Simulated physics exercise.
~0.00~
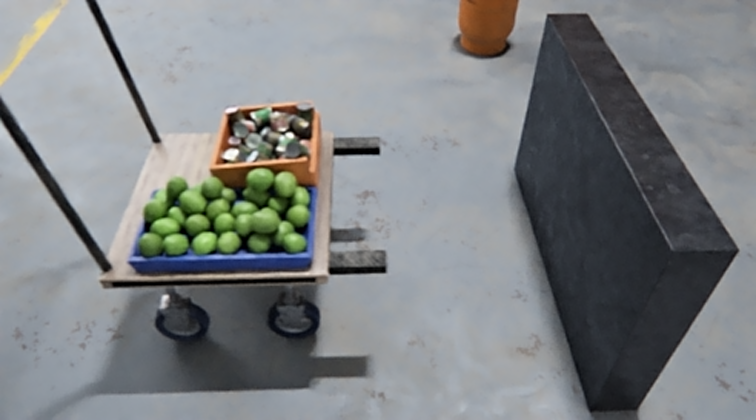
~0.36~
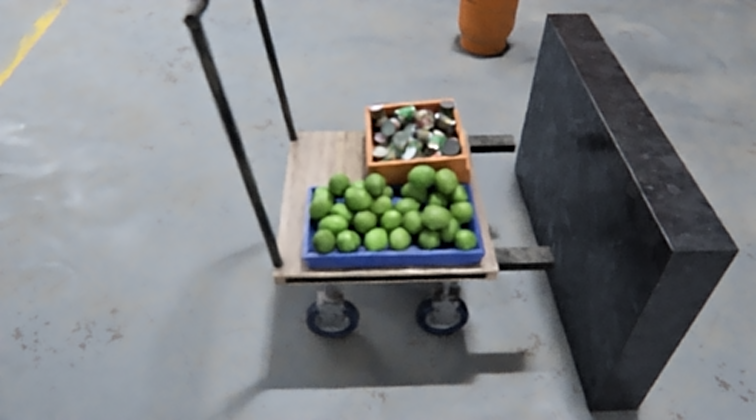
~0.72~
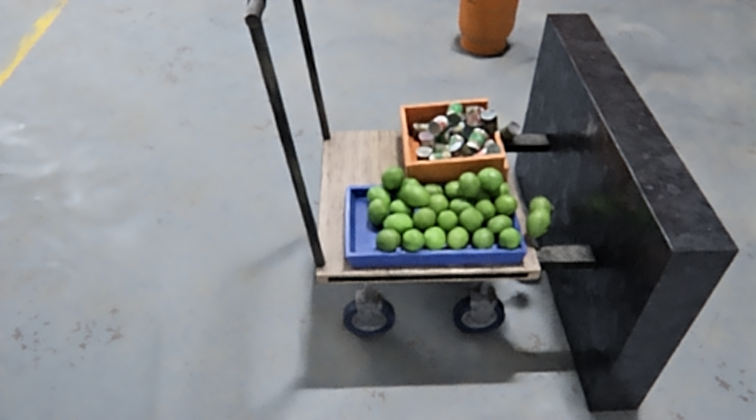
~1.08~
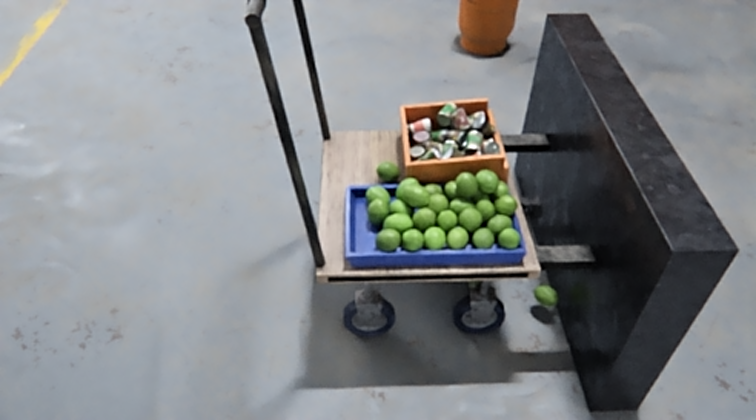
On a grey concrete floor, a trolley carrying an orange crate of small tins and a blue crate of limes rolls right until it stops against a dark wall, and its load shifts, with a few limes tumbling off the front while most pieces stay in the crates.
